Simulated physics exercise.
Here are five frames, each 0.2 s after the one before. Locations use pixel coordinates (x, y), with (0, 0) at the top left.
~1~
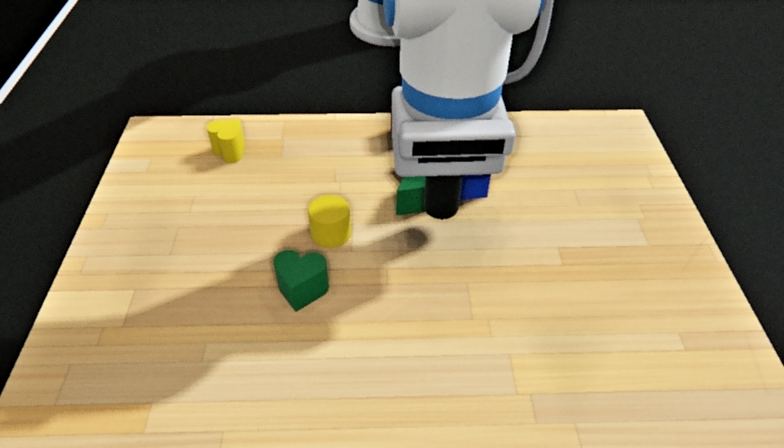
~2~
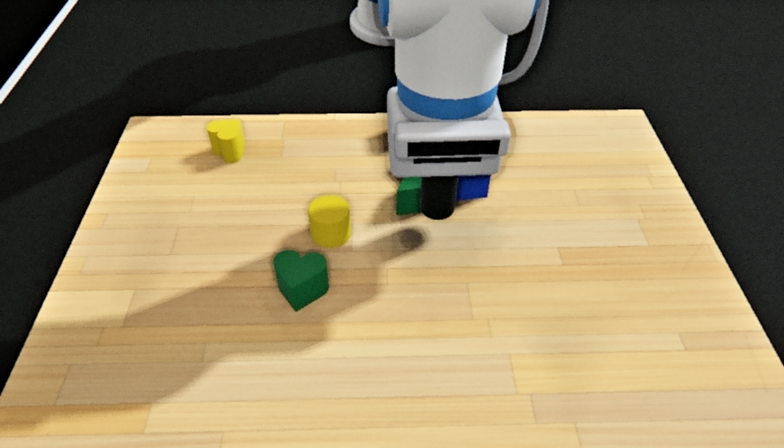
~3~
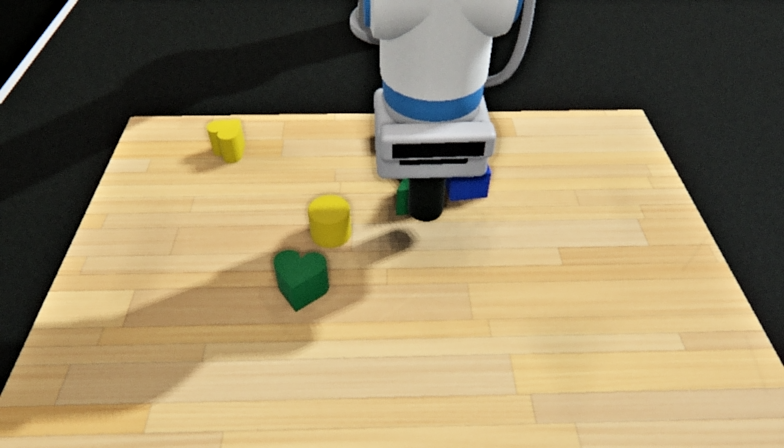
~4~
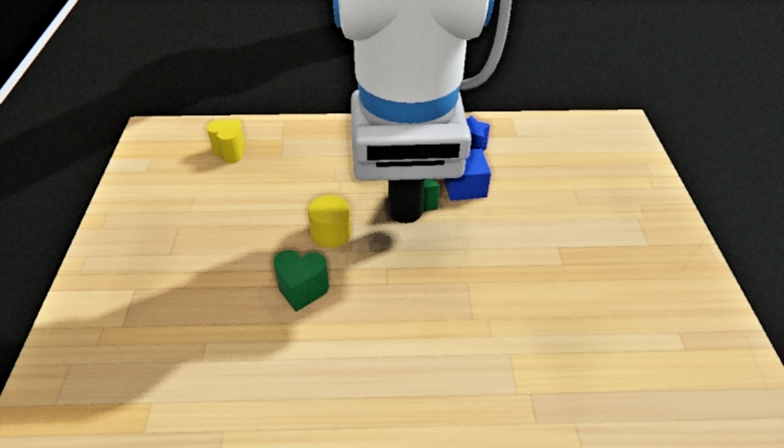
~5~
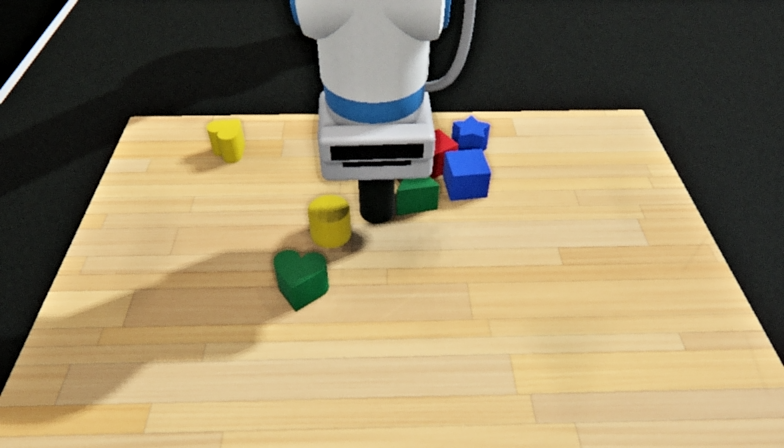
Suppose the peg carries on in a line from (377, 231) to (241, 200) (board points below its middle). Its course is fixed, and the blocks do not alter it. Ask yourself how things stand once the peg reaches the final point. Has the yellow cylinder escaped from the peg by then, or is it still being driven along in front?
It ends up beside or behind the peg.
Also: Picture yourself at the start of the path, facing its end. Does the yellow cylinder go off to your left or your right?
That's a shift to the left.
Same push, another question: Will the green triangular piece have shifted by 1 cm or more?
No.
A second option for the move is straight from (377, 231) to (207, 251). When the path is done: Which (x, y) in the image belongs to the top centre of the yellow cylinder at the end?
Most likely (194, 200).
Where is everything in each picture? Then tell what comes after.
Peg tip at (441, 209); block tops, yellow cylinder at (329, 208); green triangular piece at (416, 179), in the first frame.
Peg at (437, 210); blocks unchanged, in the second frame.
Peg at (425, 211); blocks unchanged, in the third frame.
Peg at (405, 213); blocks unchanged, in the fourth frame.
Peg at (377, 213); yellow cylinder at (329, 208); green triangular piece at (416, 179), in the fifth frame.
On the path given first. One third of the way, peg at (328, 202); yellow cylinder at (292, 208).
Two thirds of the way, peg at (281, 192); yellow cylinder at (264, 210).
At the end, peg at (236, 182); yellow cylinder at (264, 210); green triangular piece in place.
